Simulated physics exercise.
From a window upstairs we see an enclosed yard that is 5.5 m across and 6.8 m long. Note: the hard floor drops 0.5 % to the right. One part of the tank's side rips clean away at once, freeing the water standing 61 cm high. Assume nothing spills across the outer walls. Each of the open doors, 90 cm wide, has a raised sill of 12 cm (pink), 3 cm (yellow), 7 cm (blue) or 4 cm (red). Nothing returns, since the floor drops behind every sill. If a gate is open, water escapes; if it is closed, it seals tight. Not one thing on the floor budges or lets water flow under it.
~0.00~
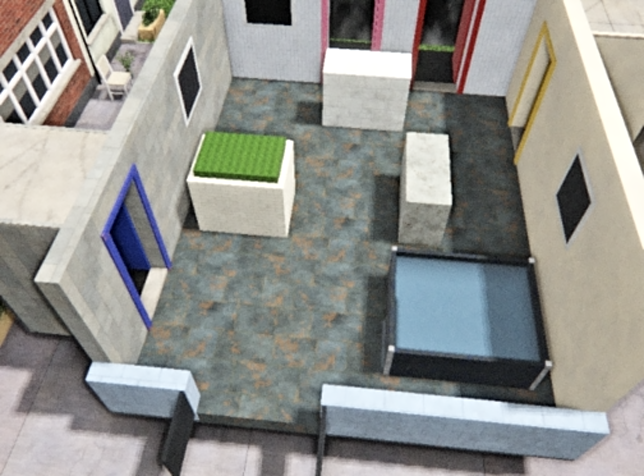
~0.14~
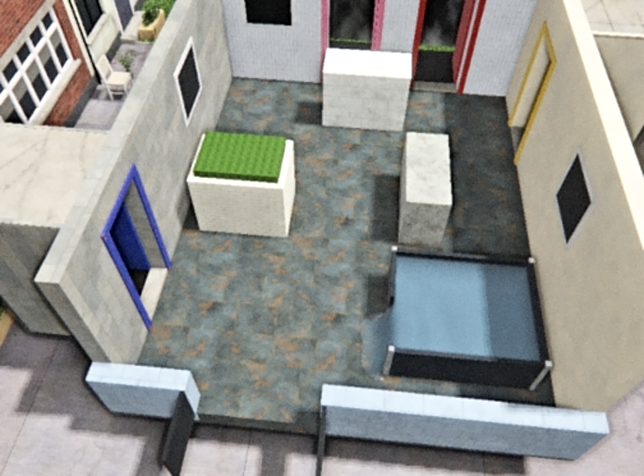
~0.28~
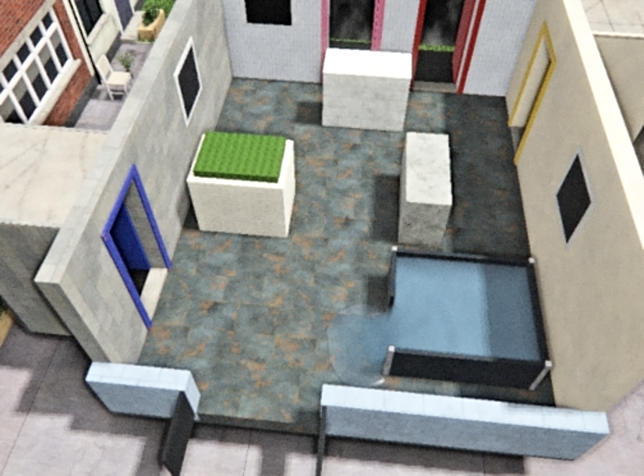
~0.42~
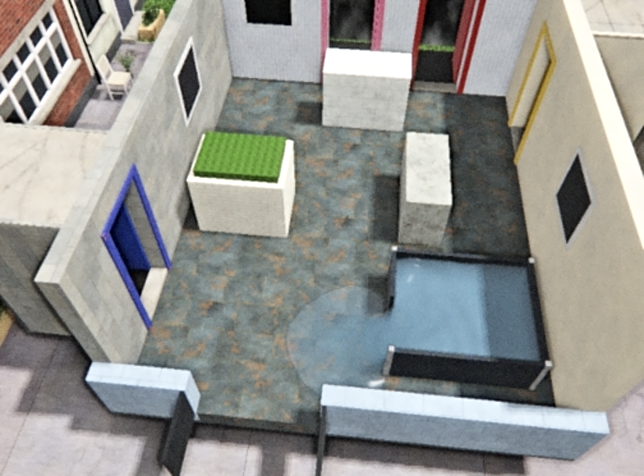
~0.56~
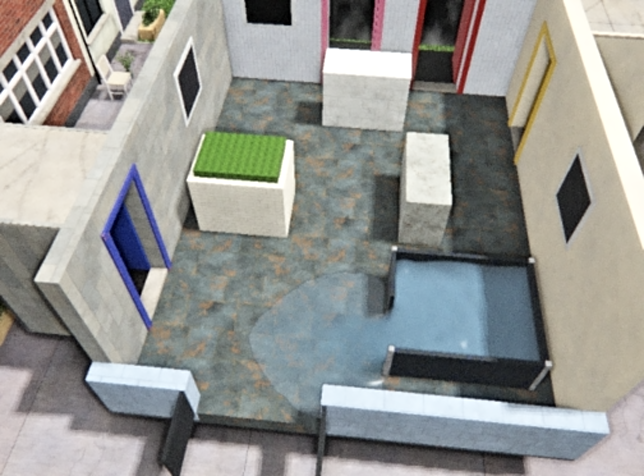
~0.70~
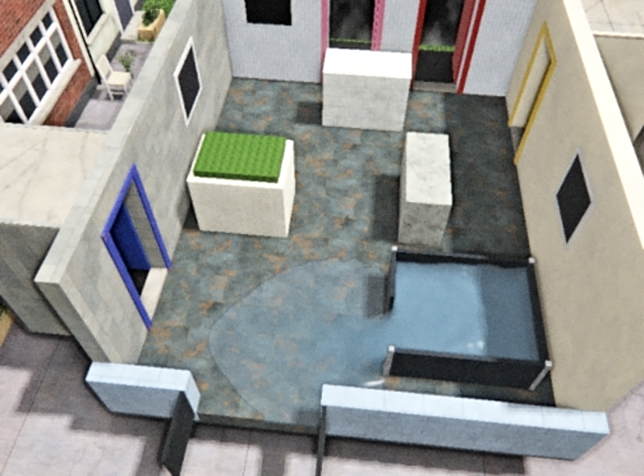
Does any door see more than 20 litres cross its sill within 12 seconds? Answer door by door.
Taking each door, the pink door does not; the yellow door does not; the blue door does; the red door does not.
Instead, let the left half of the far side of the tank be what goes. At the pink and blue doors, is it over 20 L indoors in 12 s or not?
Compared with the limit, pink is lower and blue is lower.
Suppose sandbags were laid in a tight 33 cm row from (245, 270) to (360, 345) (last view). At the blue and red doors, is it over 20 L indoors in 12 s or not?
Doors: Blue stays under / red stays under.
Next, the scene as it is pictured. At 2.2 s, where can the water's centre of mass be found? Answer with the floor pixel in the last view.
Around (367, 325).
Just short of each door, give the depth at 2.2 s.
Depths: Pink door 0 cm, yellow door 0 cm, blue door 19 cm, red door 0 cm.
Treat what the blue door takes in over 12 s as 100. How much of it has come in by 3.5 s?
Estimate: Around 70 per cent.
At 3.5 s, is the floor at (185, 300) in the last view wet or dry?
By then the spot is drenched.
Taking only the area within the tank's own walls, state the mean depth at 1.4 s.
It averages close to 42 cm.
After 1.4 s water covers 25 % of the floor and is deepest (33 cm) near (380, 349); pink door not reached, yellow door not reached, blue door 11 cm at the sill, 2 L in, red door not reached.
After 2.2 s water covers 30 % of the floor and is deepest (26 cm) near (131, 387); pink door not reached, yellow door not reached, blue door 19 cm at the sill, 42 L in, red door not reached.
After 3.5 s water covers 30 % of the floor and is deepest (19 cm) near (380, 349); pink door not reached, yellow door not reached, blue door 14 cm at the sill, 102 L in, red door not reached.
After 7.0 s water covers 50 % of the floor and is deepest (10 cm) near (380, 361); pink door 2 cm at the sill, 0 L in, yellow door not reached, blue door 9 cm at the sill, 140 L in, red door not reached.
After 12.0 s water covers 80 % of the floor and is deepest (6 cm) near (171, 391); pink door 2 cm at the sill, 0 L in, yellow door 2 cm at the sill, 0 L in, blue door 4 cm at the sill, 143 L in, red door 2 cm at the sill, 0 L in.
